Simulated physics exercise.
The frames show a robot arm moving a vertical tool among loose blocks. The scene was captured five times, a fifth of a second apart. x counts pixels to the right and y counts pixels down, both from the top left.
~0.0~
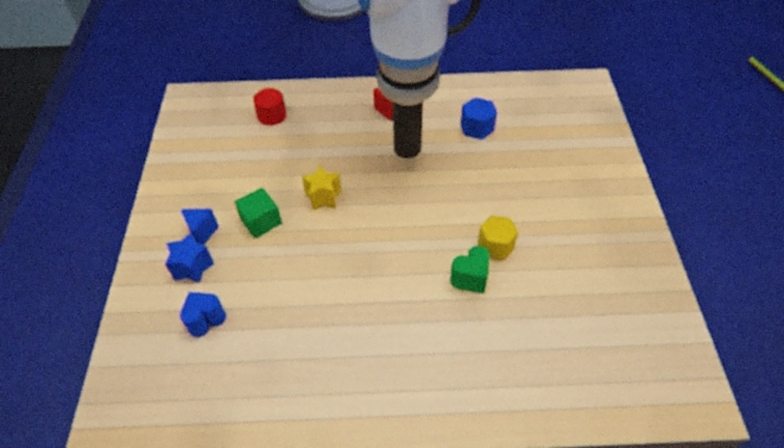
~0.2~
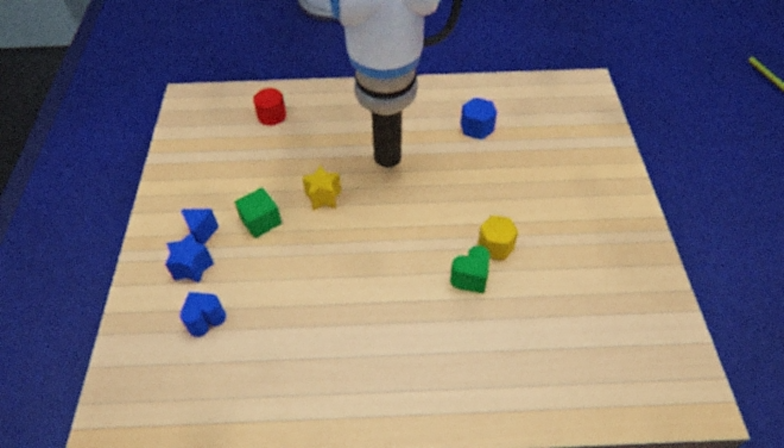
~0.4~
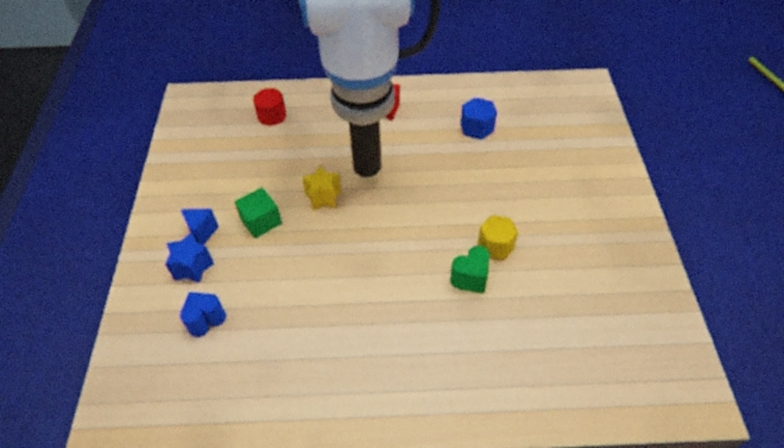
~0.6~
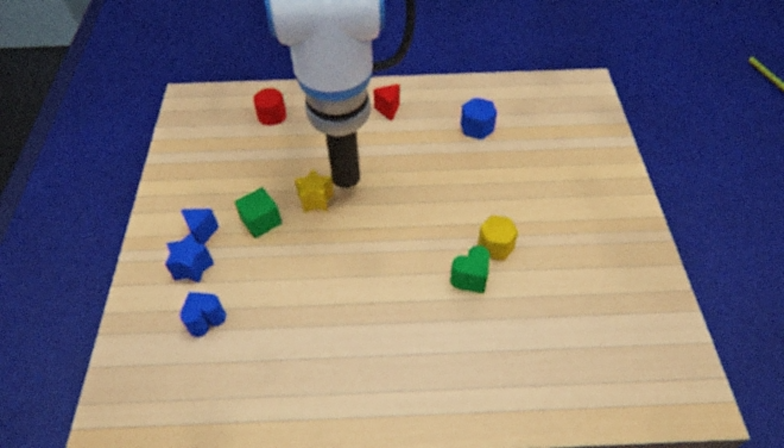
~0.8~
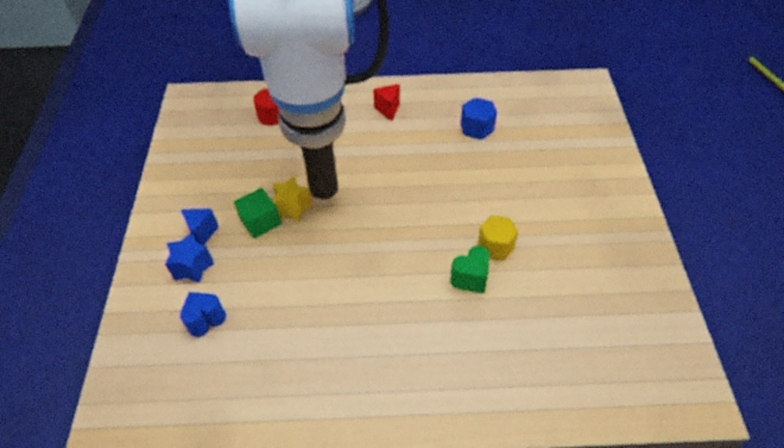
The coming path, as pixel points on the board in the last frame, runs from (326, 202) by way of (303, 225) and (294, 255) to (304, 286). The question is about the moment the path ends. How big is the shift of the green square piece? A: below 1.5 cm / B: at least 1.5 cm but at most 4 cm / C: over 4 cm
My answer is option B.
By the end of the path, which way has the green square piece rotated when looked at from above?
It makes a clockwise turn.
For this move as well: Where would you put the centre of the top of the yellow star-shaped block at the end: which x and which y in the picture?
I'd place it at (261, 215), taking the centre of its top.
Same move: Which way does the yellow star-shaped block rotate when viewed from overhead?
That block twists clockwise.
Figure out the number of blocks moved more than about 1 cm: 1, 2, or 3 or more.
When the path ends, I think you'll find two blocks out of place by more than 1 cm.
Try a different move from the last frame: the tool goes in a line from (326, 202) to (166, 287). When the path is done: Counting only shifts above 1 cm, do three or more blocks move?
My answer is yes.
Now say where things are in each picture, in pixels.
Lower end of the tool (407, 149), tops of blocks, green square piece (256, 203), yellow star-shaped block (321, 179), in the first frame.
Tool (388, 158), blocks as before, in the second frame.
Tool (367, 167), blocks as before, in the third frame.
Tool (346, 177), yellow star-shaped block (313, 182), in the fourth frame.
Tool (324, 189), green square piece (255, 204), yellow star-shaped block (289, 190), in the fifth frame.
On the path given first. One third of the way, tool (300, 213); green square piece (228, 210), turned 35° clockwise; yellow star-shaped block (264, 208), turned 25° clockwise.
Two thirds of the way, tool (291, 243); green square piece (226, 210), turned 40° clockwise; yellow star-shaped block (261, 215), turned 50° clockwise.
At the end, tool (301, 274); green square piece (226, 210), turned 40° clockwise; yellow star-shaped block (261, 215), turned 50° clockwise.
